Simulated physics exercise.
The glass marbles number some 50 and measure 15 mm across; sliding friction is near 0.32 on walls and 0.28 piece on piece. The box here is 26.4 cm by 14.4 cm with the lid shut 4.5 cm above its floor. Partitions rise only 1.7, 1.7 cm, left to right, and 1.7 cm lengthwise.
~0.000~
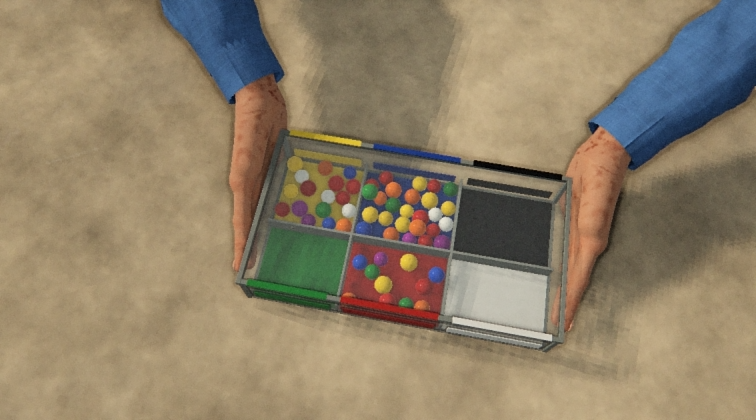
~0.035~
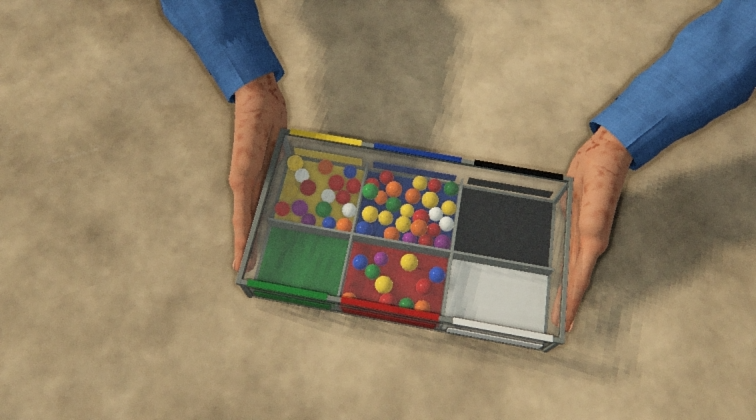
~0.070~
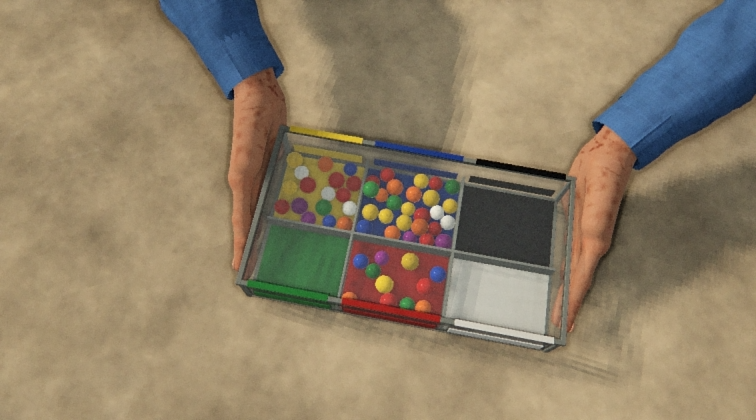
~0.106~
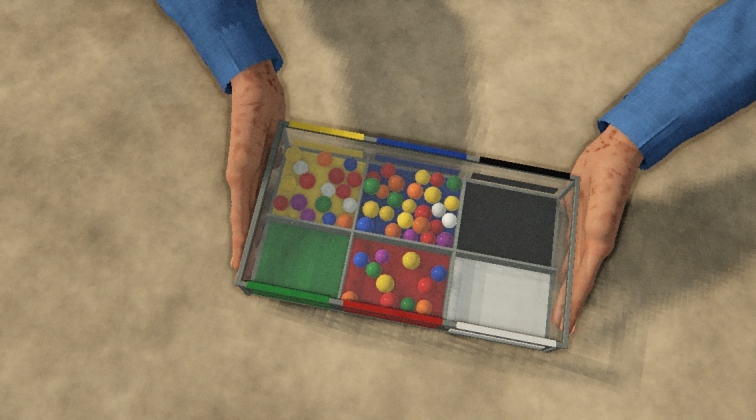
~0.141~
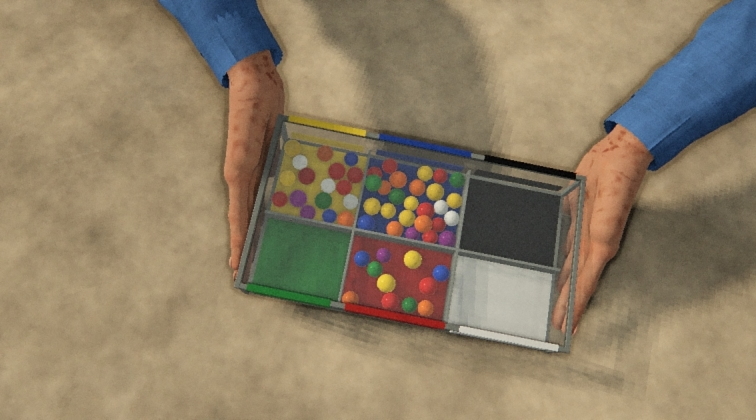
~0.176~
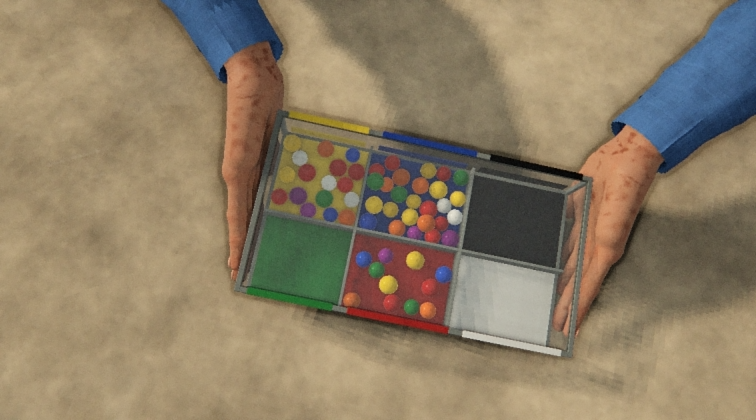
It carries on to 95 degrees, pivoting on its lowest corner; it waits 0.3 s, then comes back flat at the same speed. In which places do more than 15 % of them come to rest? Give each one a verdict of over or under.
Red compartment - over; blue compartment - under; green compartment - under; yellow compartment - under; white compartment - over; black compartment - under.
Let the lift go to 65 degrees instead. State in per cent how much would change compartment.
10 percent.
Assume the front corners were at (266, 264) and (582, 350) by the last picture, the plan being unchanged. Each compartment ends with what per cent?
By the end red holds 0%, blue holds 0%, green holds 0%, yellow holds 0%, white holds 70% and black holds 30%.
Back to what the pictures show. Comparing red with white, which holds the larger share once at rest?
The white compartment ends up with more.
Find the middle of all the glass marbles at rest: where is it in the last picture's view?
In the last view, approximately (445, 293).
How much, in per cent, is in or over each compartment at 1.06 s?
Red 50 %, blue 5 %, green 5 %, yellow 10 %, white 25 %, black 0 %.
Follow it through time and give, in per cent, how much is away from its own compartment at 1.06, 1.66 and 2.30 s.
I'd put the three at close to 65, 75 and 75.
Then, at 1.06 s, tilt 95 degrees; red 50 %, blue 5 %, green 5 %, yellow 10 %, white 25 %.
After 1.66 s, tilt 51 degrees; red 40 %, yellow 10 %, white 50 %.
After 2.30 s, tilt 0 degrees; red 40 %, yellow 10 %, white 50 %.
In the end, at 3.1 s, red 40 %, blue 0 %, green 0 %, yellow 10 %, white 50 %, black 0 %.
